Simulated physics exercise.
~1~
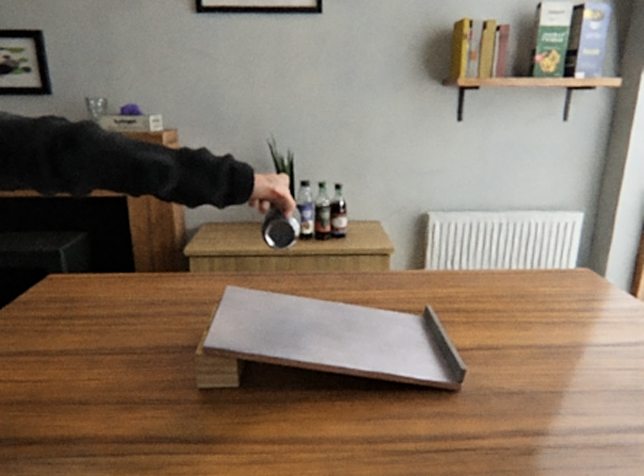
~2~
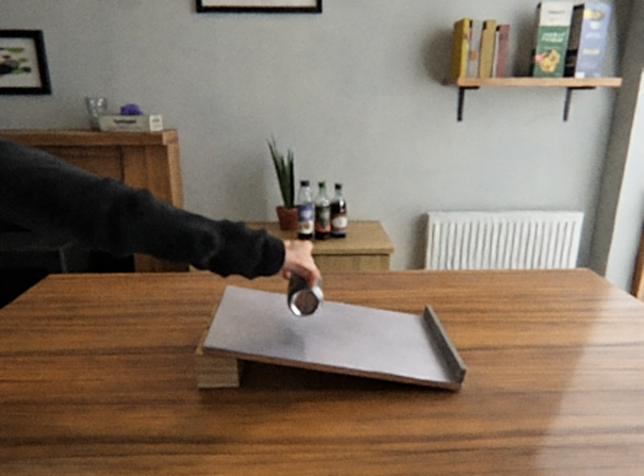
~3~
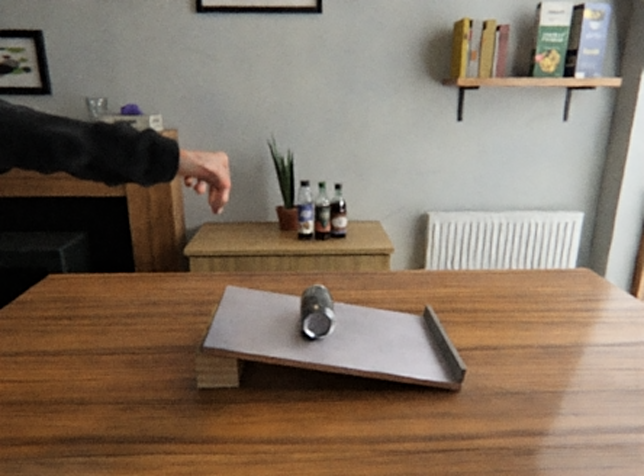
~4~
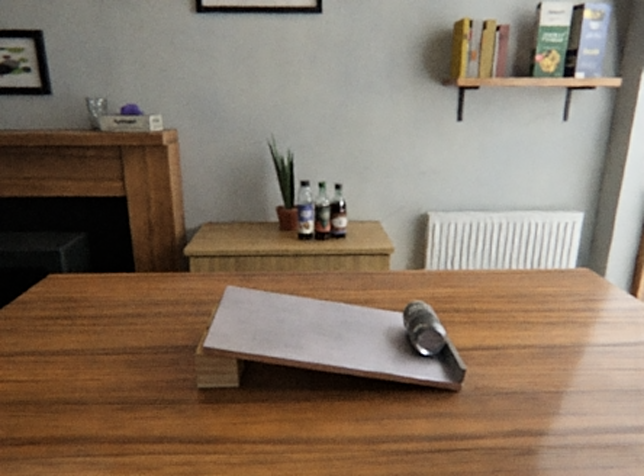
The clip opens on a wooden table holding a board propped on blocks at its left end, sloping down to a raised lip on the right. A hand in a dark sleeve reaches in from the left, holding a grey can on its side above the board. The arm lowers the can onto the upper part of the slope. The hand then lets go and draws back to the left as the can begins to roll. The can rolls on down to the right and ends on its side by the lip, with the hand out of view.
